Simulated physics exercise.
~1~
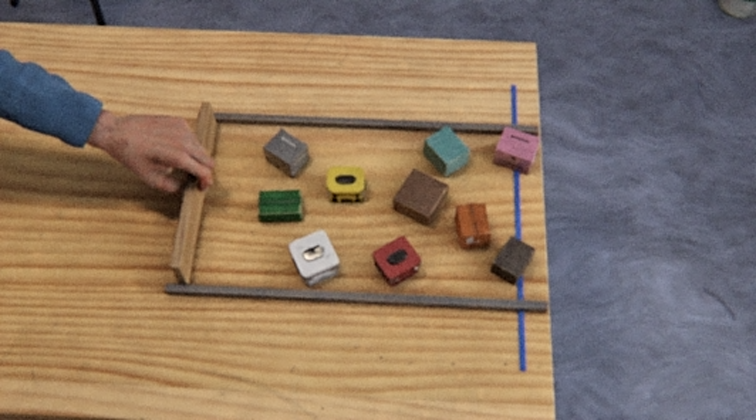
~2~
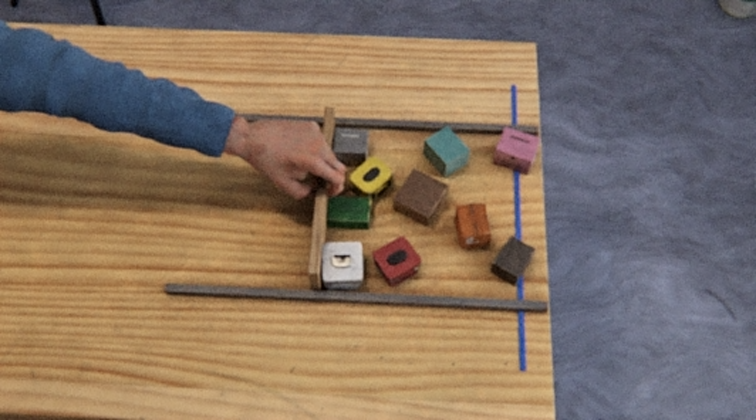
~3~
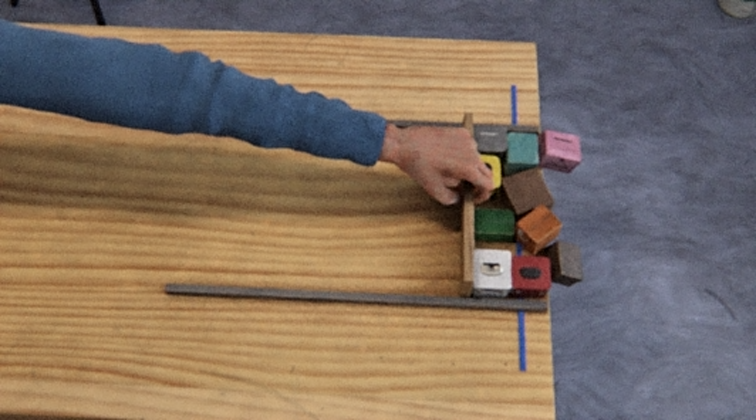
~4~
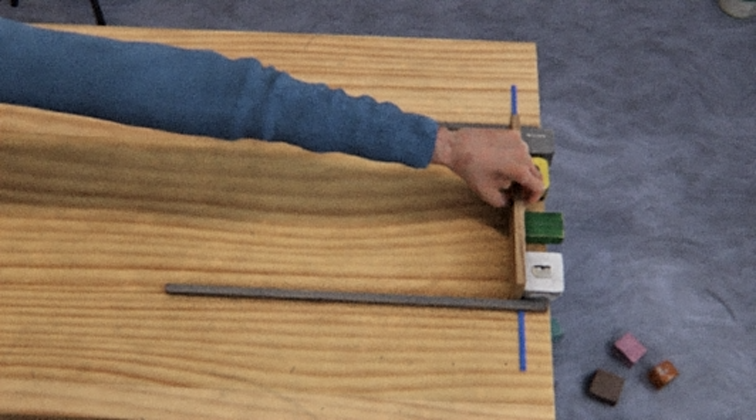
Hand pushing a wooden board rightward between two rails, gathering small coloured blocks and sending several off the table's end.
